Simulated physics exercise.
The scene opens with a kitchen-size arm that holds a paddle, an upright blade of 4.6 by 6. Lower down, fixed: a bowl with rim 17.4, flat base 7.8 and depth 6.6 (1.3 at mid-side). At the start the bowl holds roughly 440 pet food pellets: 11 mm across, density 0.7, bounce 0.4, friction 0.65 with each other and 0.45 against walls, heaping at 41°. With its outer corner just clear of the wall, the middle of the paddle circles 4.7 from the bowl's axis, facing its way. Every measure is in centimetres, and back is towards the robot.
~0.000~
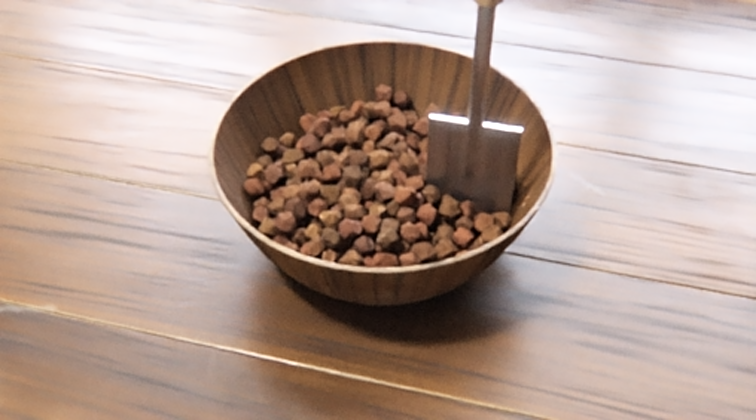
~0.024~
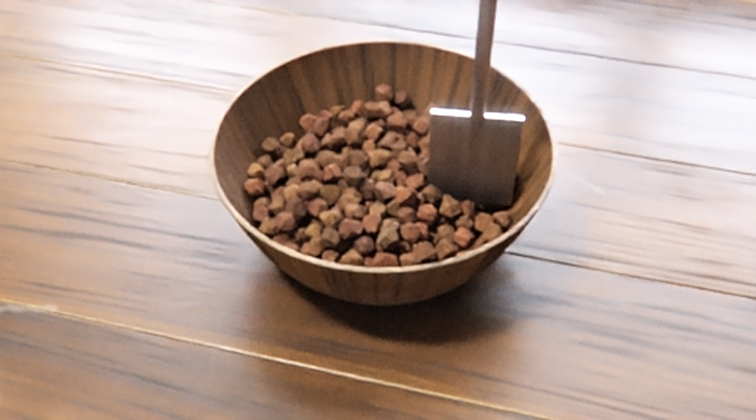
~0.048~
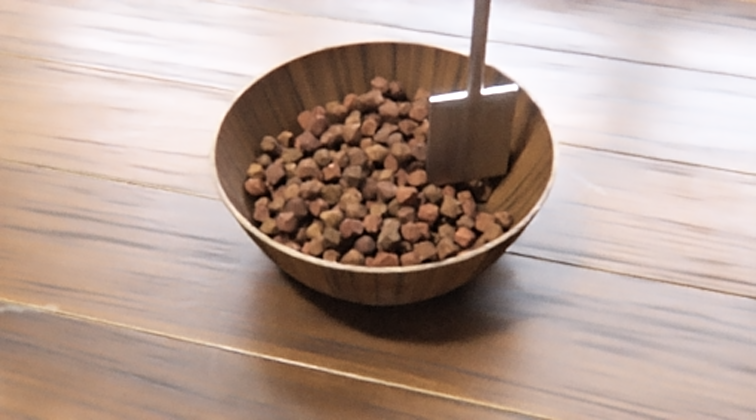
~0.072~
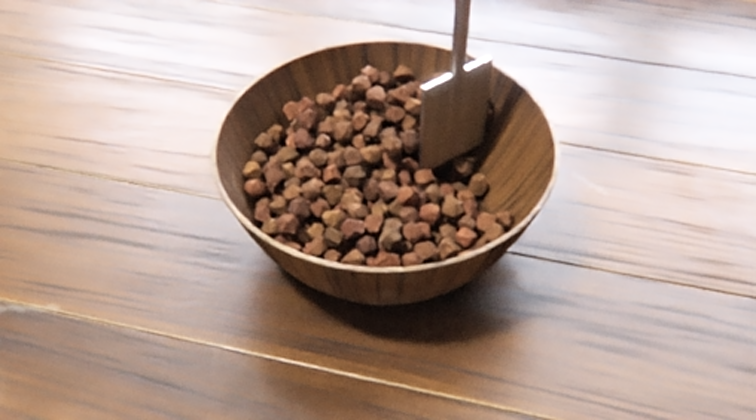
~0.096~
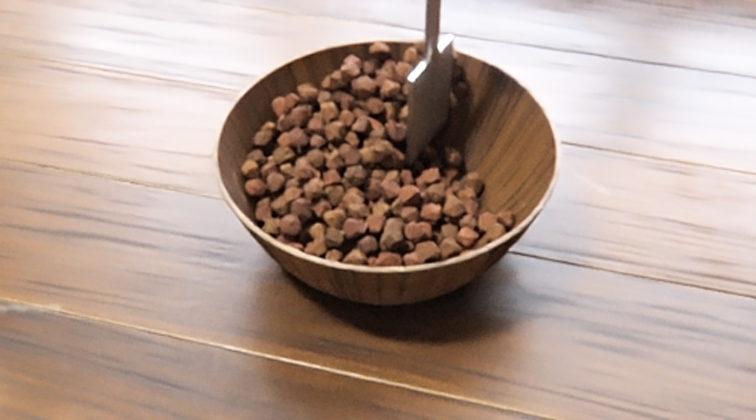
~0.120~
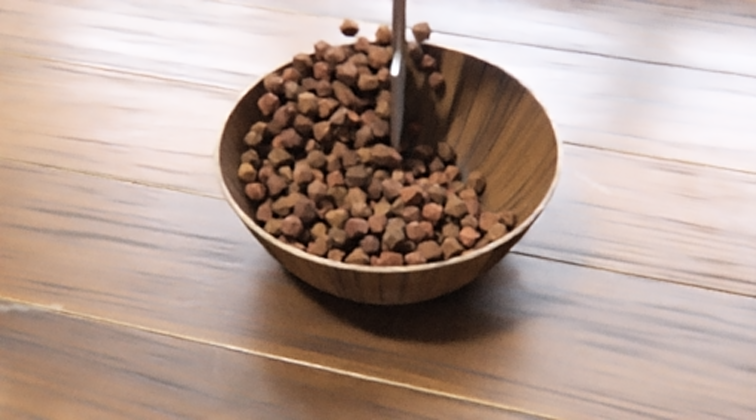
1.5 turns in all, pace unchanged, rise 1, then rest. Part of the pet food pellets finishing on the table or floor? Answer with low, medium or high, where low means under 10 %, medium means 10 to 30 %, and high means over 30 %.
High.
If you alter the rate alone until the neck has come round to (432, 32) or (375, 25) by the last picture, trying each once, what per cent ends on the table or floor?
Some 30 and 45 %.
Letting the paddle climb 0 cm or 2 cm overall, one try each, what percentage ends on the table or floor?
Close to 45 and 30 percent, in that order.
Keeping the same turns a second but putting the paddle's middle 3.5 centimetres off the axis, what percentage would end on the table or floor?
Near 45 percent.
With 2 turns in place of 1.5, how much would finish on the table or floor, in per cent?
50 %.
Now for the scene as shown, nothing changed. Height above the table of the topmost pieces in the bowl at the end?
5.0 cm, give or take.
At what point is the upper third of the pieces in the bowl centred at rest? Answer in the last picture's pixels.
Centre, approx.: (371, 208).
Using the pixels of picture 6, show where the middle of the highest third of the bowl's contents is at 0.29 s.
At about (405, 231).
After 0.29 s, 266° round, highest piece 12 above the table; 356 in the bowl, 13 on the table or floor, 75 in flight or on the tool.
After 0.47 s, 76° round, highest piece 9 above the table; 293 in the bowl, 117 on the table or floor, 34 in flight or on the tool.
After 0.76 s, 180° round, highest piece 5 above the table; 267 in the bowl, 177 on the table or floor.
After 1.46 s, 180° round, highest piece 5 above the table; 267 in the bowl, 177 on the table or floor.
In the end, 267 in the bowl, 177 on the table or floor. That is 40 % on the table or floor.
